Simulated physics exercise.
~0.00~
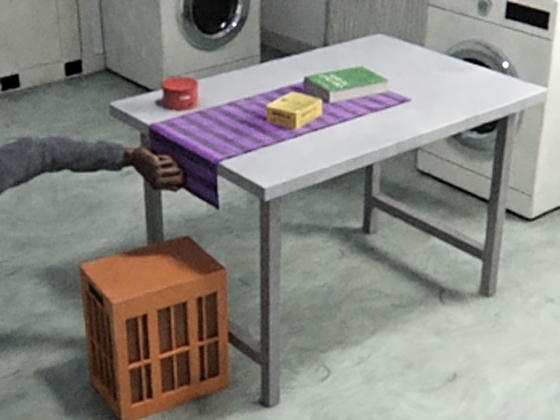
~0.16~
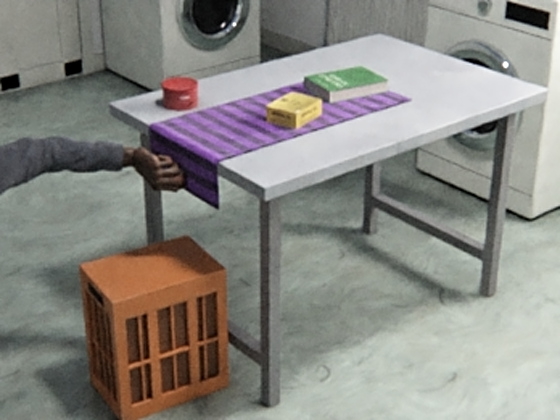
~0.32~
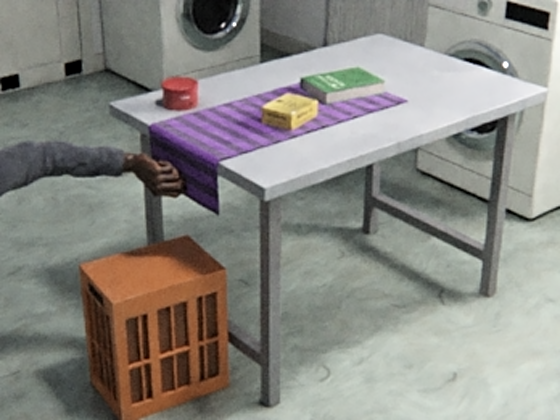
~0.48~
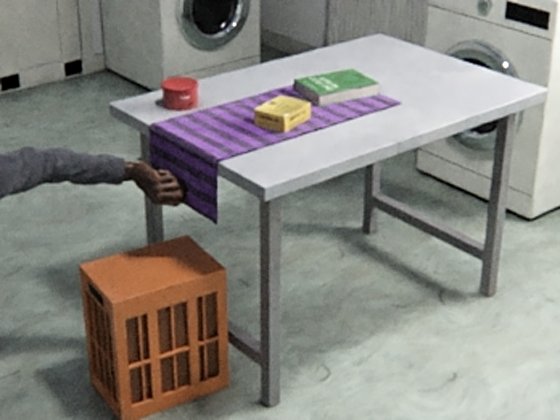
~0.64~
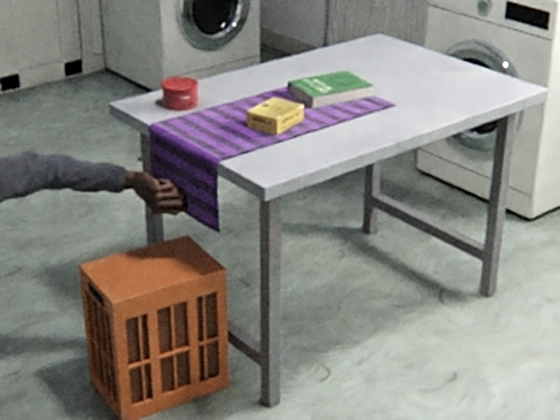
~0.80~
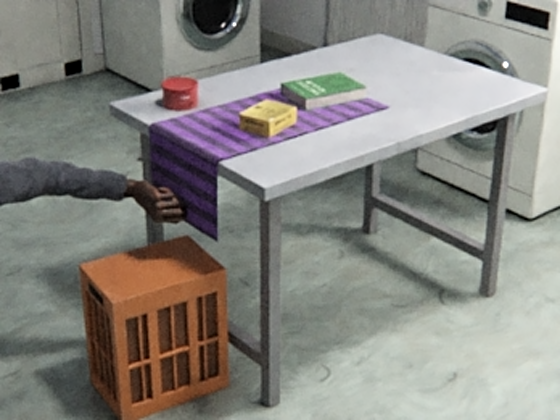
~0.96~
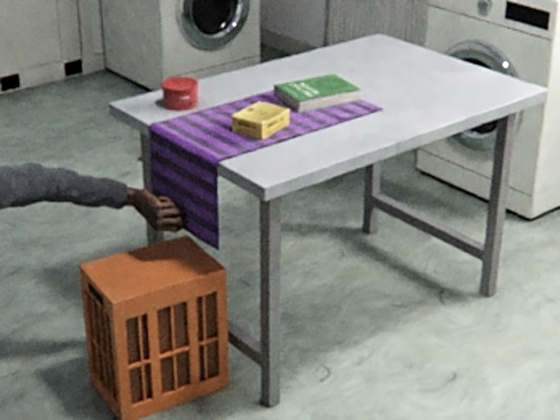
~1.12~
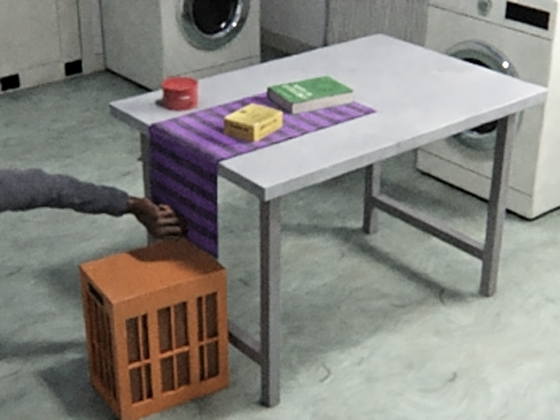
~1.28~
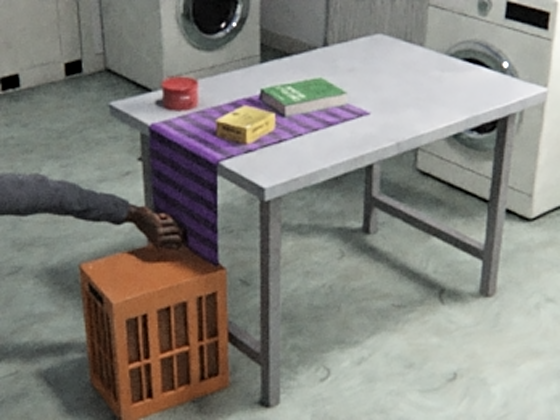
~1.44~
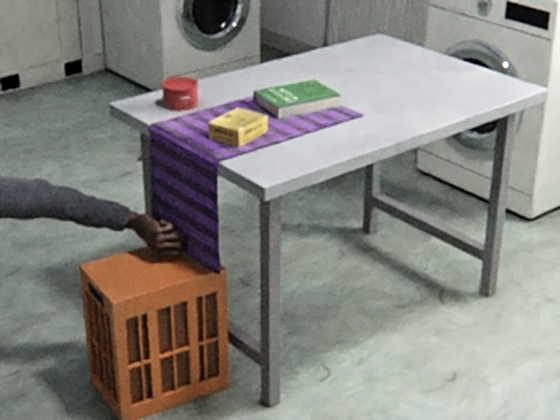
In a laundry room, a hand slowly pulls a purple striped hand towel down over the left end of a table, carrying a yellow packet and a green book leftward, until its hem reaches an orange crate; the packet, book and unmoved red tub remain on the table.
